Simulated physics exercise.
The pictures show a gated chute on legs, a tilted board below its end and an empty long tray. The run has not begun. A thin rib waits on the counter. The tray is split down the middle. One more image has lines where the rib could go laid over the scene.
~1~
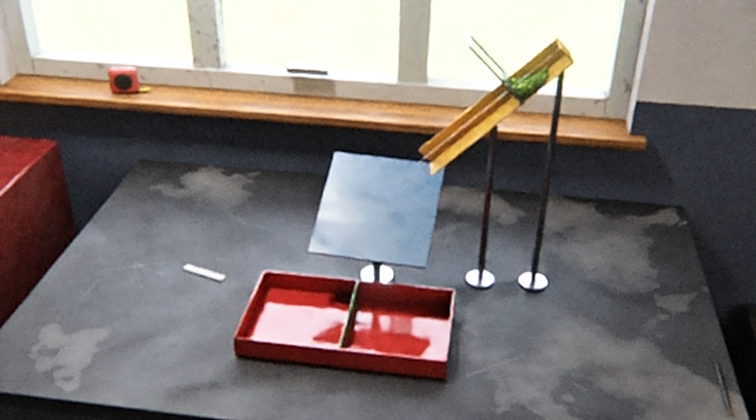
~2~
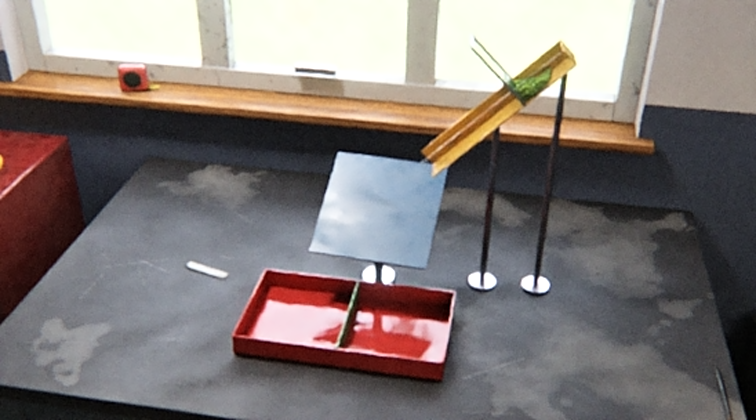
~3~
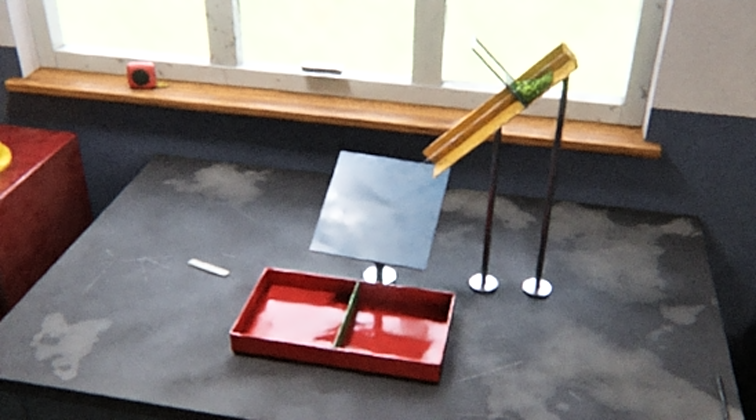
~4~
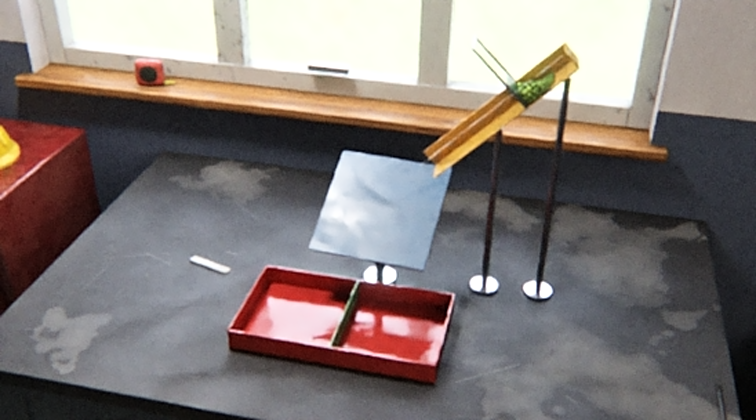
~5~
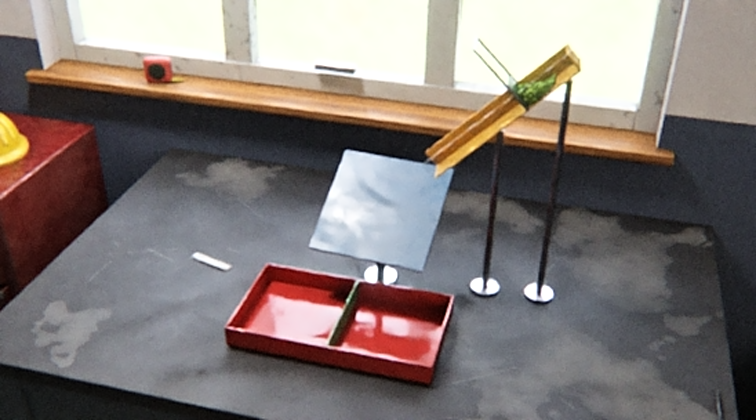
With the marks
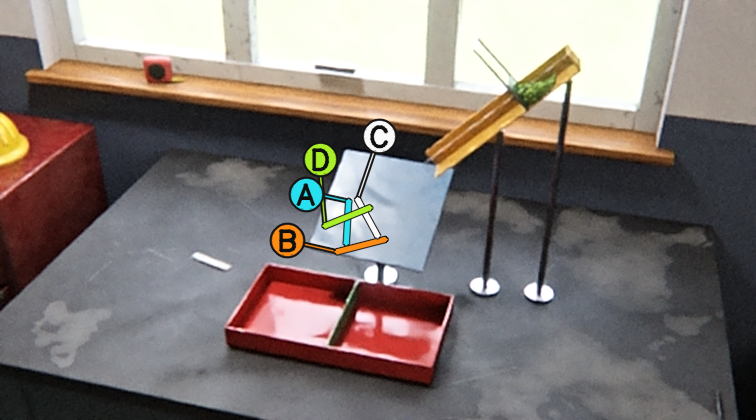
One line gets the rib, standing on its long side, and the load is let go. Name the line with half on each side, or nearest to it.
A is best.
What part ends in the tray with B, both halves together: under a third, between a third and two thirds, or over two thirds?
It is over two thirds.
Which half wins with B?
The left half.
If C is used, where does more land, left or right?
More lands on the right.
On the marked copy, line A from (348, 201) to (346, 243); line B from (385, 239) to (337, 251); line C from (357, 199) to (377, 235); line D from (369, 207) to (325, 225).
If A is chosen, of what is caught, about two thirds in the left half, about a third in the right.
If B is chosen, of what is caught, nearly all in the left half, a small part in the right.
If C is chosen, of what is caught, a small part in the left half, most in the right.
If D is chosen, of what is caught, nearly all in the left half, a small part in the right.
